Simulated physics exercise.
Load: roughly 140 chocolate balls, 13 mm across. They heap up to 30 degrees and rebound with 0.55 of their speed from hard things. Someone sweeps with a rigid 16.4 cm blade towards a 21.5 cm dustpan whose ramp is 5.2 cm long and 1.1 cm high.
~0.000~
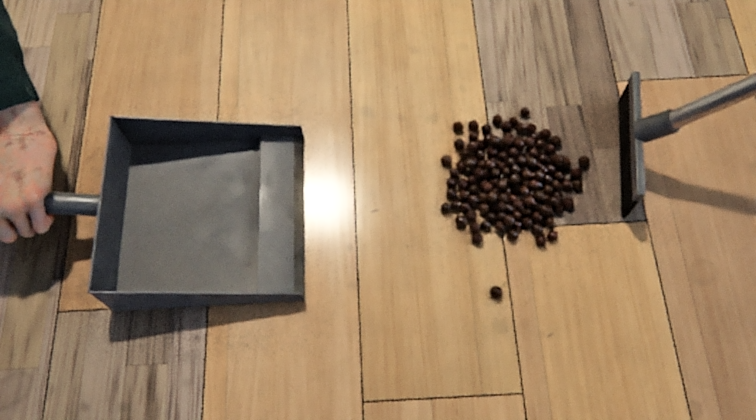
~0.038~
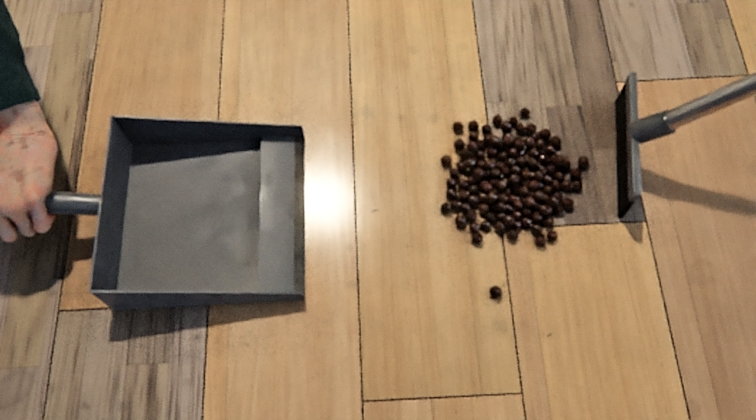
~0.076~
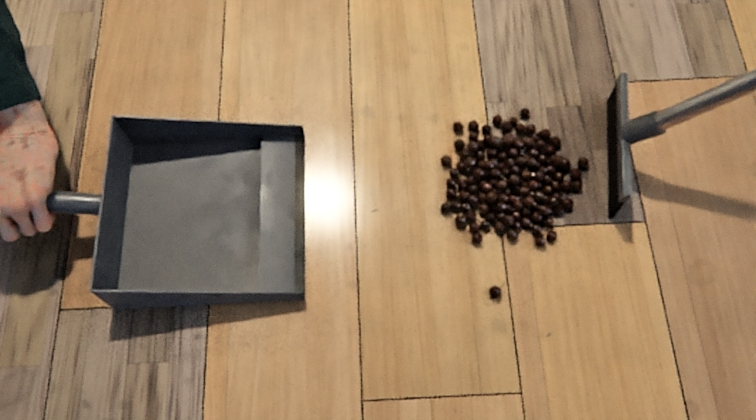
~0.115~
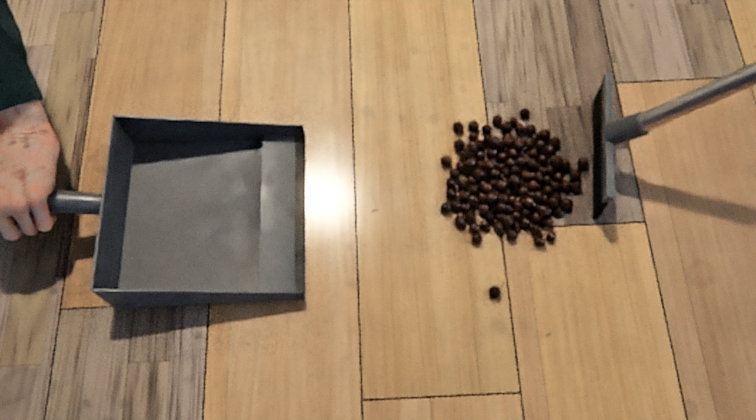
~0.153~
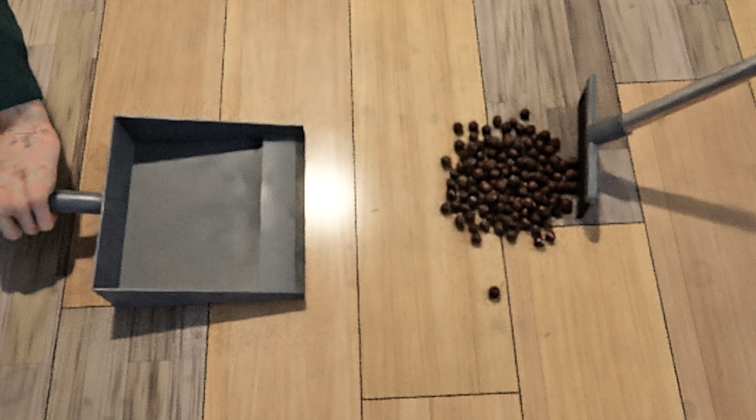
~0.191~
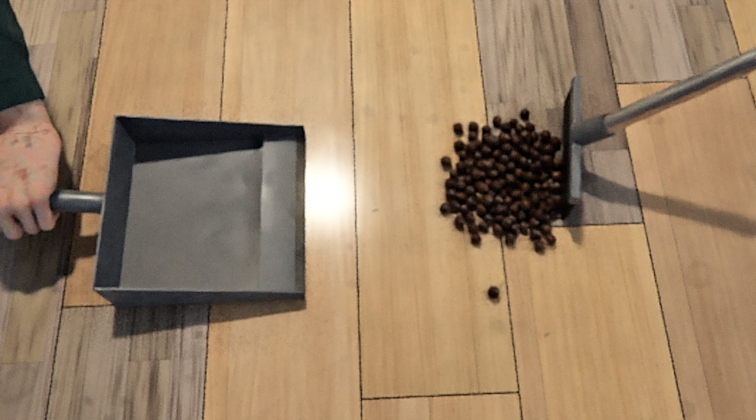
A flat gray blade on a long handle slid left across the wooden floor and pressed into the right edge of a pile of dark brown balls, while a hand held a gray dustpan still.
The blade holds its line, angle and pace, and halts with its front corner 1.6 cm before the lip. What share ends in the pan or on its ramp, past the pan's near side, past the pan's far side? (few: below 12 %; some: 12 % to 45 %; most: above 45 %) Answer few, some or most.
In the pan or on its ramp: Some; past the pan's near side: Few; past the pan's far side: Some.
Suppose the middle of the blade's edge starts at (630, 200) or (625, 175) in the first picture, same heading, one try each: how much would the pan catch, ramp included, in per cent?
About 25 and 30 per cent.
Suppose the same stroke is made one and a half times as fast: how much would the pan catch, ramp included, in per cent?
Then about 30 per cent.
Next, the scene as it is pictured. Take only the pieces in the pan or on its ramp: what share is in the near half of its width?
Roughly 20 per cent.
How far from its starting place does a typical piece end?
About 26 cm.
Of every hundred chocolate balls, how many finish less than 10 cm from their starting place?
Roughly 20 per cent.
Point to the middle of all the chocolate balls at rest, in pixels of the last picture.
Near (312, 176).
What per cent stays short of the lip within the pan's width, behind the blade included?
Some 50 per cent.
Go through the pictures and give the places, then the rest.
In the first picture, blade from (638, 196) to (634, 80), moved 0.0 cm, 0 of the pieces shifted so far; middle of the pieces at (506, 182); pan at (197, 219).
In the second picture, blade from (634, 196) to (630, 80), moved 0.4 cm, 0 of the pieces shifted so far; middle of the pieces at (506, 182).
In the third picture, blade from (624, 197) to (621, 81), moved 1.4 cm, 0 of the pieces shifted so far; middle of the pieces at (506, 183).
In the fourth picture, blade from (608, 198) to (606, 82), moved 3.2 cm, 0 of the pieces shifted so far; middle of the pieces at (506, 183).
In the fifth picture, blade from (590, 198) to (591, 82), moved 5.1 cm, 2 of the pieces shifted so far; middle of the pieces at (505, 183).
In the sixth picture, blade from (573, 199) to (575, 83), moved 7.0 cm, 72 of the pieces shifted so far; middle of the pieces at (508, 177); pan at (200, 217). Its pace works out near 0.49 m/s, heading 2 degrees away from the viewer's side.
Then, at 0.48 s, middle of the blade 18 cm from the lip; 0 % over the lip, far side 20 %, near side 0 %.
Then, at 0.68 s, middle of the blade 8 cm from the lip; 0 % over the lip, far side 25 %, near side 0 %.
After 0.99 s, middle of the blade 3 cm from the lip; 25 % over the lip, far side 25 %, near side 0 %.
At rest (1.8 s), pan 25 %, near side 0 %, far side 25 %, in front of the lip or behind the blade 50 %.
